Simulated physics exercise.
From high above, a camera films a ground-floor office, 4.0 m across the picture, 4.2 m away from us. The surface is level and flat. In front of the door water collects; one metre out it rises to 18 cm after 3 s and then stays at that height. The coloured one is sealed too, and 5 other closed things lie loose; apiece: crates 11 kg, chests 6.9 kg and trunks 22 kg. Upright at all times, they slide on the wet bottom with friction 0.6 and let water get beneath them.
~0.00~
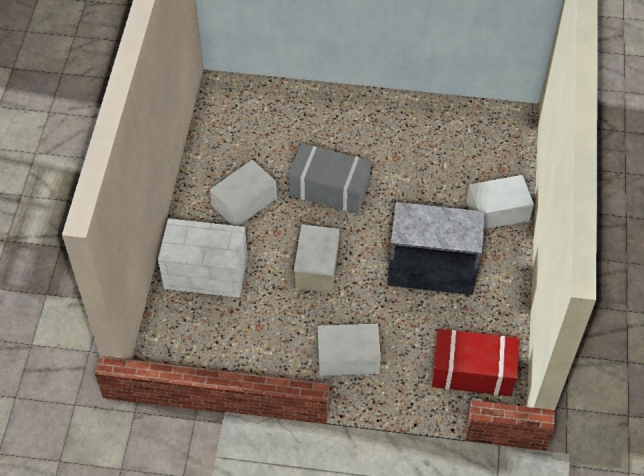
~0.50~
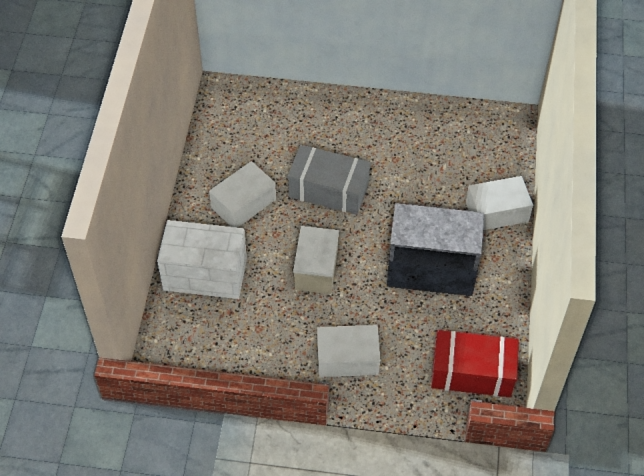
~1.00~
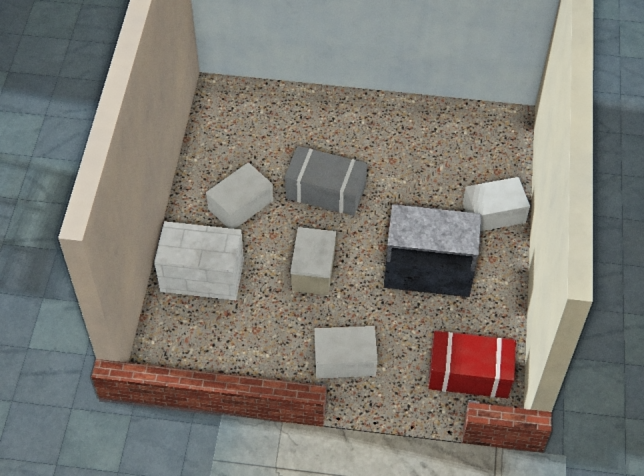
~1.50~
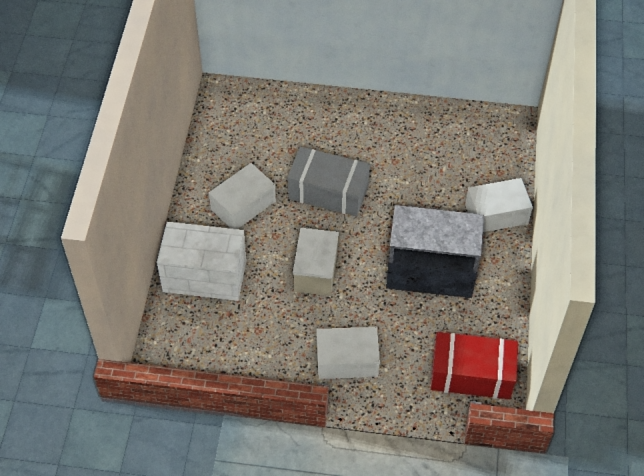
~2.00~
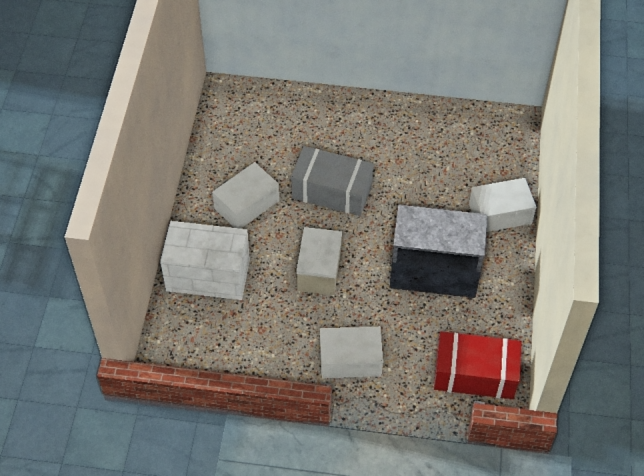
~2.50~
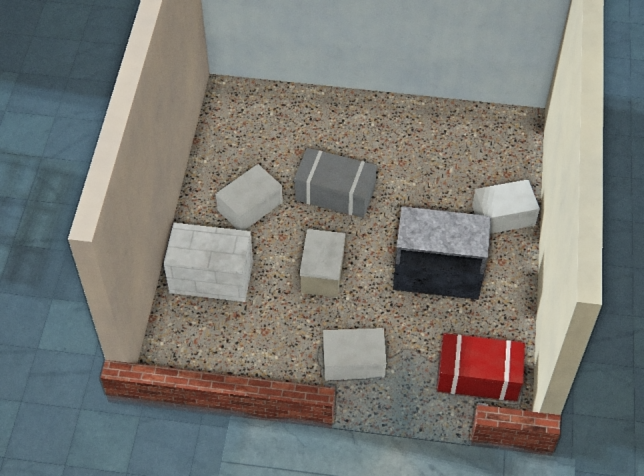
A red trunk with two pale straps sits at the lower right of a walled, roofless office seen from high above, its speckled floor open at the front between low brick walls. Around it stand a grey strapped trunk, a dark chest with a mottled top, and several pale blocks. Nothing inside shifts as the outer paving turns bluish, water creeps in through the doorway, and the camera wavers slightly.
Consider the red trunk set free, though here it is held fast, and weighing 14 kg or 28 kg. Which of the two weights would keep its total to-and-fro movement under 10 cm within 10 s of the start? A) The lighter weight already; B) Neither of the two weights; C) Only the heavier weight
The answer is B.
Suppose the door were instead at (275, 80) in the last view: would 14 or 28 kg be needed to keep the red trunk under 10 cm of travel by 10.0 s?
Just the heavy one.
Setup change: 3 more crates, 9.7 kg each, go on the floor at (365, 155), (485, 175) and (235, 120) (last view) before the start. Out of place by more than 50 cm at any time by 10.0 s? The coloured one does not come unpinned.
In turn: Within it, within it, beyond it.
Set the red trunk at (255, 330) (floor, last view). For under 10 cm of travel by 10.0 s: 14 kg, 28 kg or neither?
Outcome - success with heavier only.
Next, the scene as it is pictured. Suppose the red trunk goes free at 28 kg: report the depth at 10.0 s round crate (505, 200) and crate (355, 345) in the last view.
Around 5 cm and 9 cm.
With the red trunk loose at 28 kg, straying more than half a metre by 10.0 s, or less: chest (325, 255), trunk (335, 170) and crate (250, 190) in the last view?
Exceeded, Not exceeded, Exceeded, in that order.
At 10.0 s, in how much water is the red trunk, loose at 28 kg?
Close to 10 cm deep.
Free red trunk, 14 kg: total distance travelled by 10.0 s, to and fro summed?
250 cm, roughly.
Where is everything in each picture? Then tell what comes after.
The red trunk at (477, 353) rests on the ground; water covers 0.0 m2; 0 of 6 have shifted, in the first frame.
The red trunk at (477, 354), on the bottom; water covers 0.0 m2; 0 of 6 have shifted, in the second frame.
The red trunk at (474, 355), on the bottom; 0.0 m2 under water; 0 of 6 have shifted, in the third frame.
The red trunk at (476, 356), on the bottom; 0.0 m2 under water; 0 of 6 have shifted, in the fourth frame.
The red trunk at (479, 356) rests on the ground; water covers 0.1 m2; 0 of 6 have shifted, in the fifth frame.
The red trunk at (483, 358), on the bottom; 0.6 m2 under water; 0 of 6 have shifted, in the sixth frame.
After 3.5 s the red trunk would be 6 cm from its start with 14 kg and 0 cm from its start with 28 kg; 5 cm of water round it then.
After 4.5 s the red trunk would be 50 cm from its start with 14 kg and 31 cm from its start with 28 kg; 8 cm of water round it then.
After 7.0 s the red trunk would be 155 cm from its start with 14 kg and 72 cm from its start with 28 kg; 6 cm of water round it then.
After 10.0 s the red trunk would be 235 cm from its start with 14 kg and 103 cm from its start with 28 kg; 10 cm of water round it then.
